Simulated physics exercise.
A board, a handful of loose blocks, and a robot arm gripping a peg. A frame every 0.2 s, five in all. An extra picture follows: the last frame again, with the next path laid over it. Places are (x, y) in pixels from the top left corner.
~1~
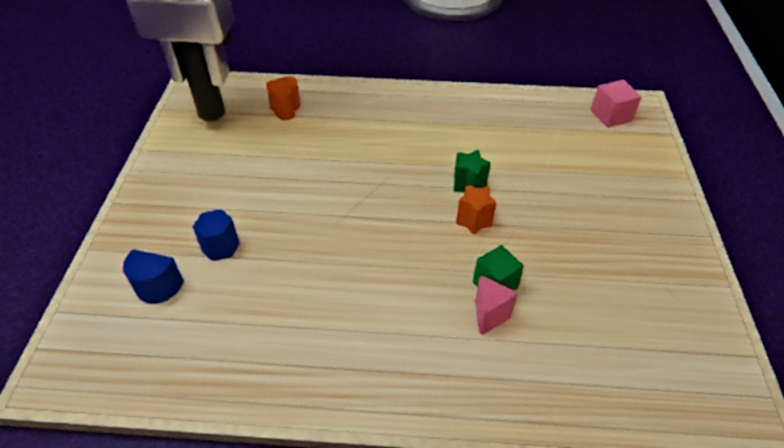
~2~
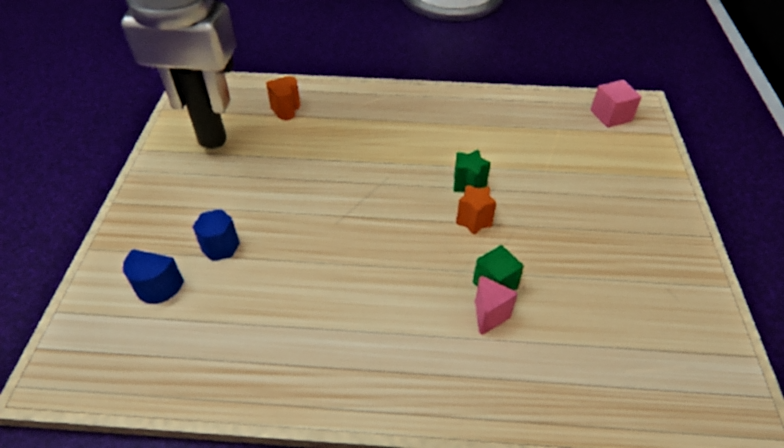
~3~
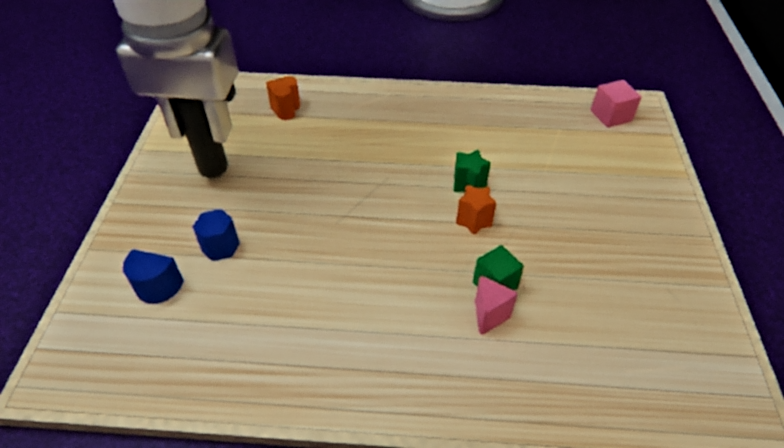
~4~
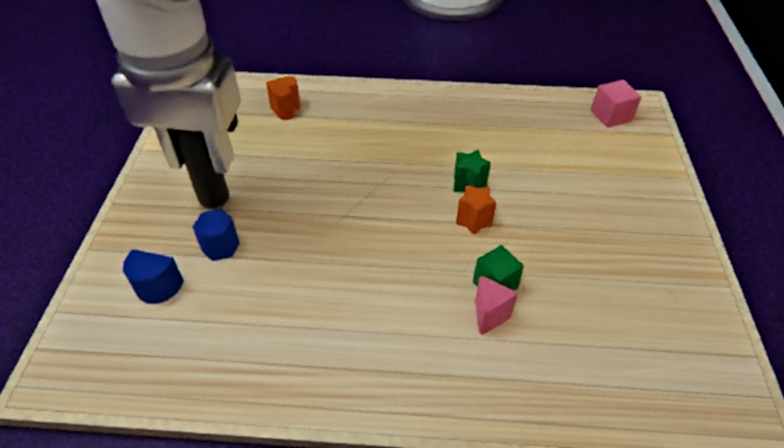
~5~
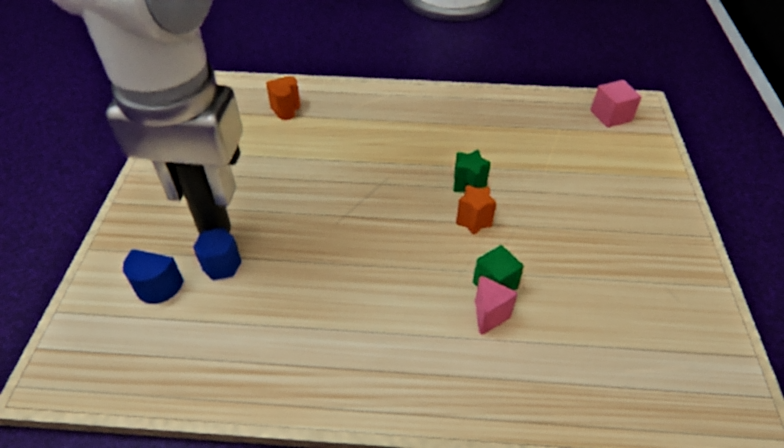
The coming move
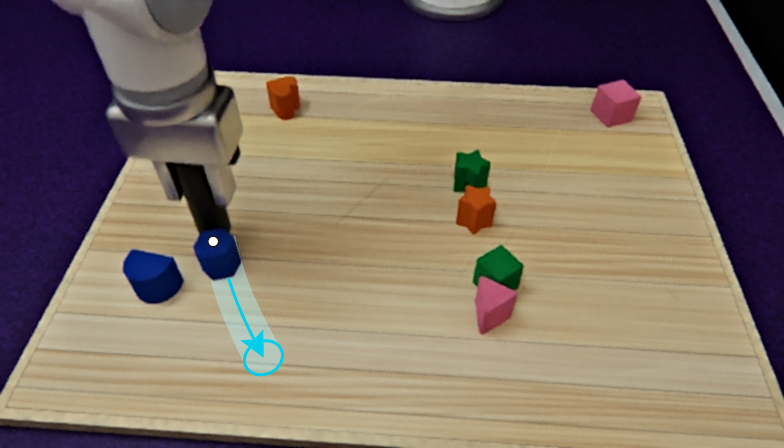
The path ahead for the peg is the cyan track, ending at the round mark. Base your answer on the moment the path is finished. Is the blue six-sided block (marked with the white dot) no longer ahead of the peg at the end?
Yes.
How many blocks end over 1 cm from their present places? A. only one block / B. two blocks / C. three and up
The correct letter is A.
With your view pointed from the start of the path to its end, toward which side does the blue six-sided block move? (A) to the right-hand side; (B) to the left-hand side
The answer is A.
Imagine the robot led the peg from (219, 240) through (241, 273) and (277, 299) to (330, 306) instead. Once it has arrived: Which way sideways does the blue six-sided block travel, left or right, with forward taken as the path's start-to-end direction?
Picture yourself facing from the start of the path to its end: The blue six-sided block moves off to your right.
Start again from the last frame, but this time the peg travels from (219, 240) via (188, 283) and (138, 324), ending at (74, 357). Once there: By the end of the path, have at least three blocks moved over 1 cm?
I expect not.
Drawn move, from (219, 240) over (235, 296) to (264, 357); the dot is on the blue six-sided block.
The first path, step by step. One third of the way, peg at (225, 268); blue six-sided block at (218, 283), turned 15° clockwise.
Two thirds of the way, peg at (240, 307); blue six-sided block at (221, 327), turned 35° clockwise.
At the end, peg at (260, 348); blue D-shaped block still; blue six-sided block at (216, 353), turned 70° clockwise.
